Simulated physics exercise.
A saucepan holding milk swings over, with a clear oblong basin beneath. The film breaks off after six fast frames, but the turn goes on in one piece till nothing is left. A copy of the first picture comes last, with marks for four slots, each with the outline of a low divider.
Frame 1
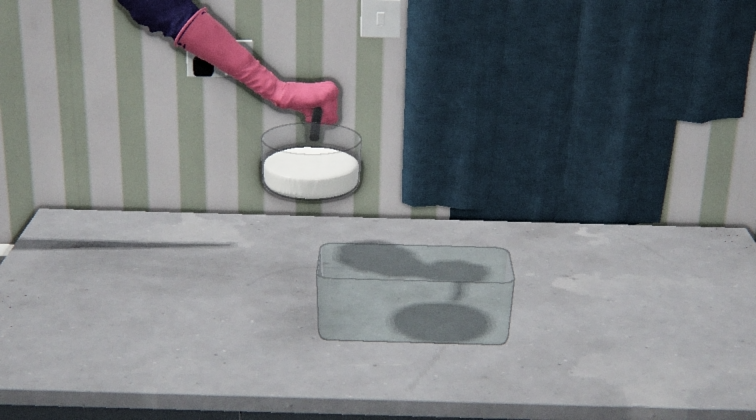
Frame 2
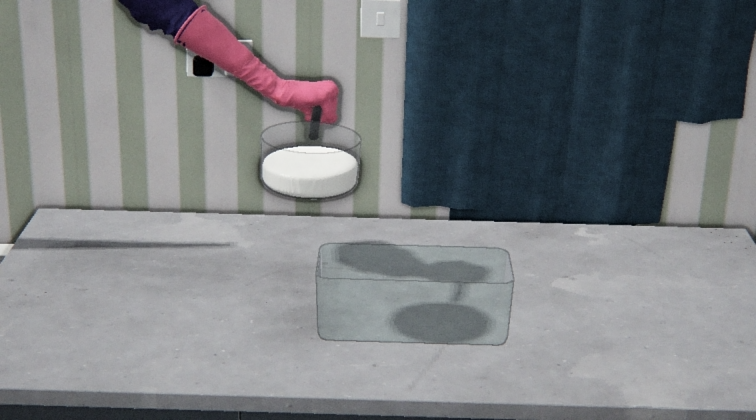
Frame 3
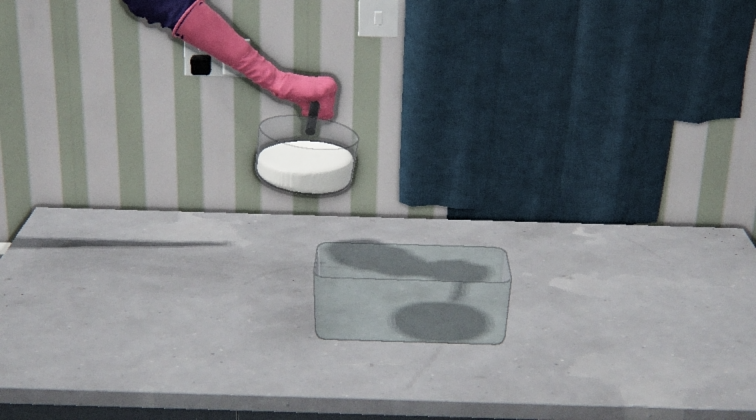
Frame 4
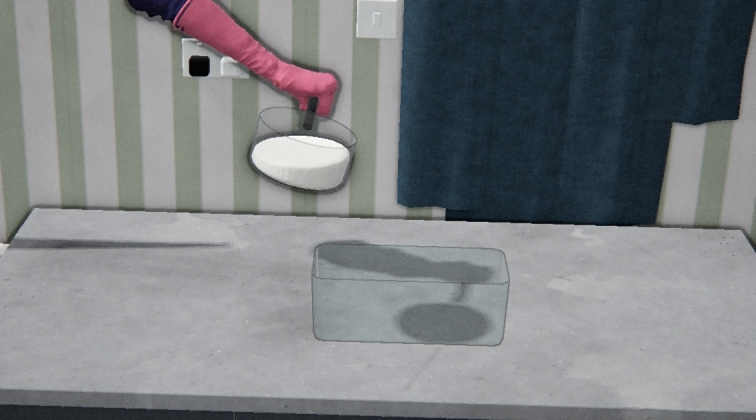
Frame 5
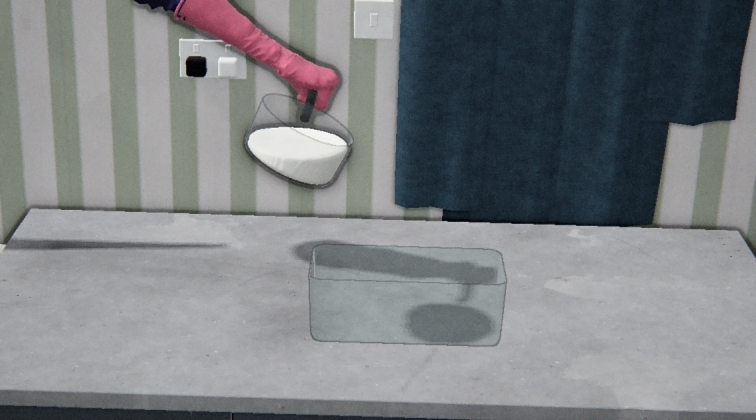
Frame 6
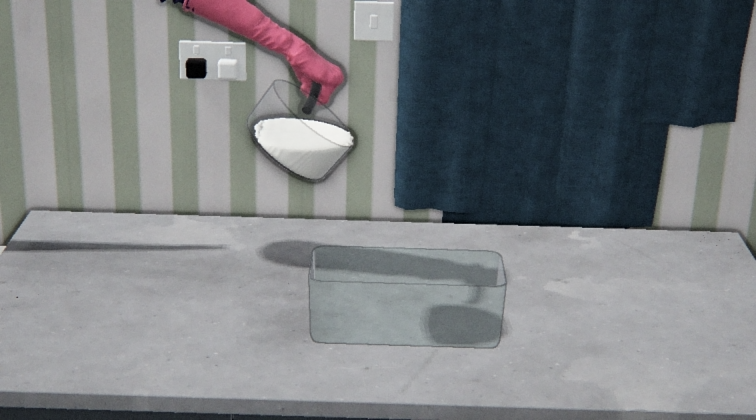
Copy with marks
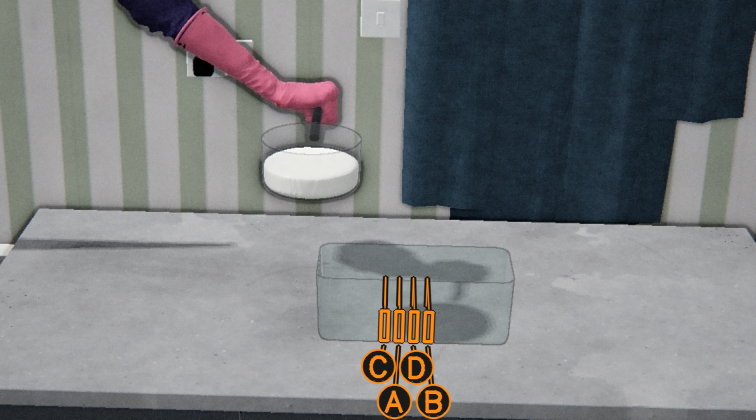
A pink-gloved hand holds a clear pan of white milk above a basin, then tilts it.
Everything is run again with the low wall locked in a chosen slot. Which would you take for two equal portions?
Place B.
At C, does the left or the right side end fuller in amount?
More ends on the right.
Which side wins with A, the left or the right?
More ends on the right.
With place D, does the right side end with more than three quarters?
Yes.
On the marked copy, A at (398, 346); B at (427, 347); C at (383, 345); D at (413, 346).
With A, about 5 % ends left of the wall and 93 % right of it.
With B, about 41 % ends left of the wall and 57 % right of it; 3 % is lost outside.
With C, about 4 % ends left of the wall and 93 % right of it; 3 % is lost outside.
With D, about 9 % ends left of the wall and 89 % right of it.
